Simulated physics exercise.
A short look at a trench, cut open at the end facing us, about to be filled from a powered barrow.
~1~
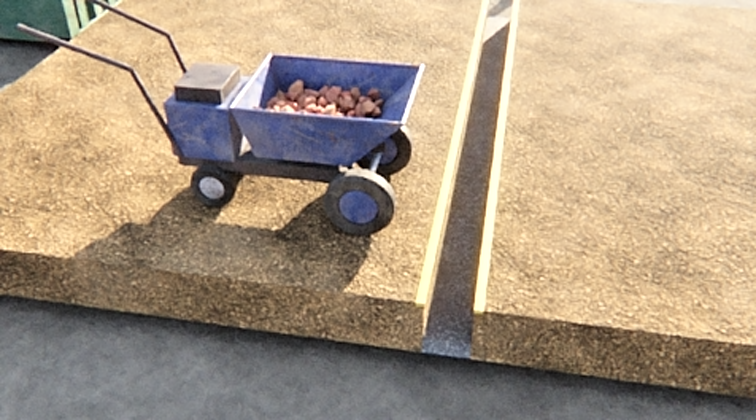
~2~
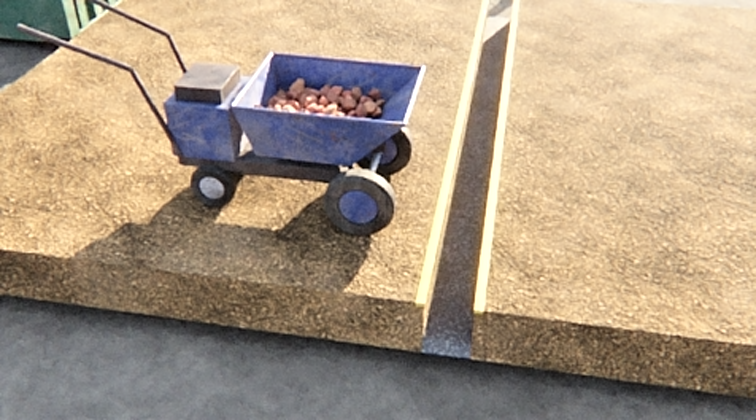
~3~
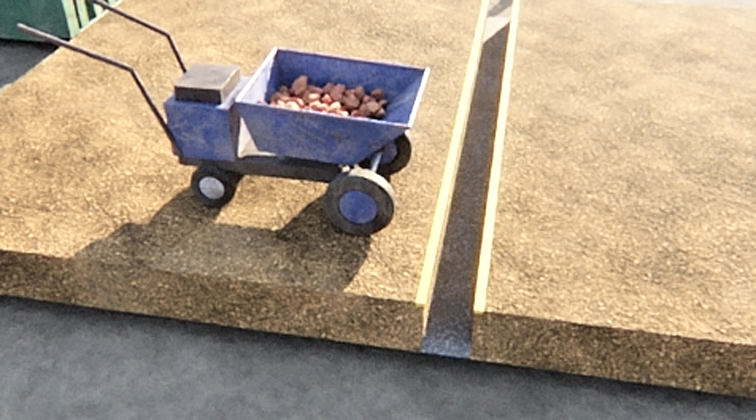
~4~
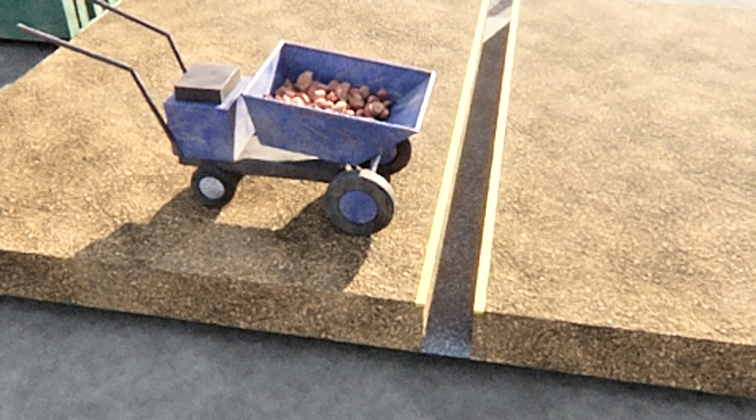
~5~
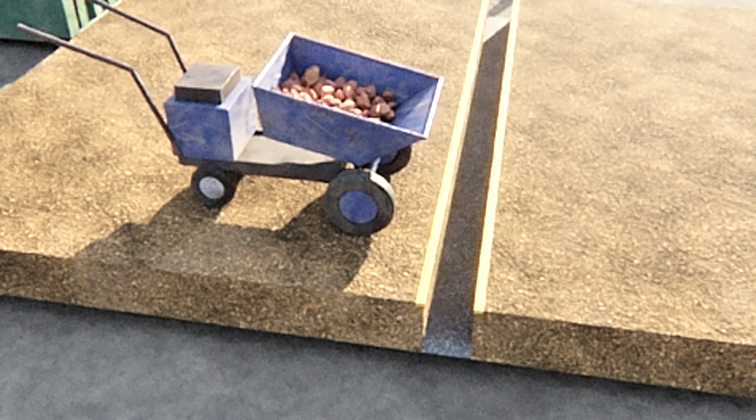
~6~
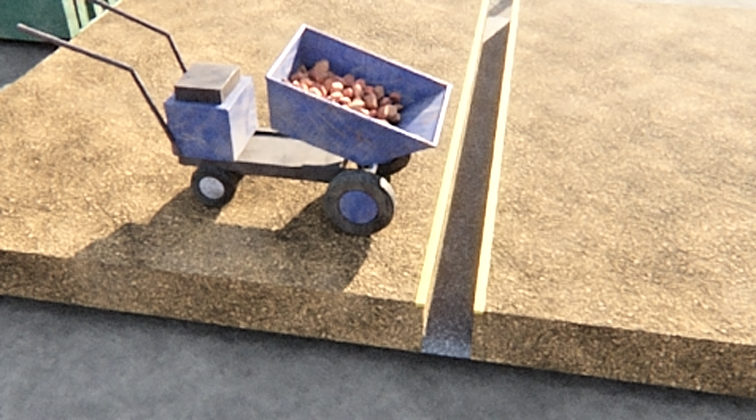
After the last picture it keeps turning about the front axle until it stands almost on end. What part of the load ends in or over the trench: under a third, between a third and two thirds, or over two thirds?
It catches between a third and two thirds.
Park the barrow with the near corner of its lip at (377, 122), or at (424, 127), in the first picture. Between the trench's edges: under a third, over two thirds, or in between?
One: Beyond two thirds. Two: Under a third.
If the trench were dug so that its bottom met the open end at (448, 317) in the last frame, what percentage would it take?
Near 30 %.
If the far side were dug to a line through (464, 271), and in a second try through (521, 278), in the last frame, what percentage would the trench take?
About 0 and 100 per cent.
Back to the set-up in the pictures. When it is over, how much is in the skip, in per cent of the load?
Some 5 per cent.
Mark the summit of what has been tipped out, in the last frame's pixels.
Close to (511, 210).
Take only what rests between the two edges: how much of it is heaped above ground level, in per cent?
Close to 5 per cent.
Soon after the last picture, skip tipped steeply; all in the skip.
A little later, skip tipped right over; most in the skip; a small part in or heaped over the trench; a small part beyond it.
Later still, skip tipped right over; a small part in the skip; about half in or heaped over the trench; about half beyond it.
By the end, skip tipped right over; a stray few in the skip; about half in or heaped over the trench; about a third beyond it.
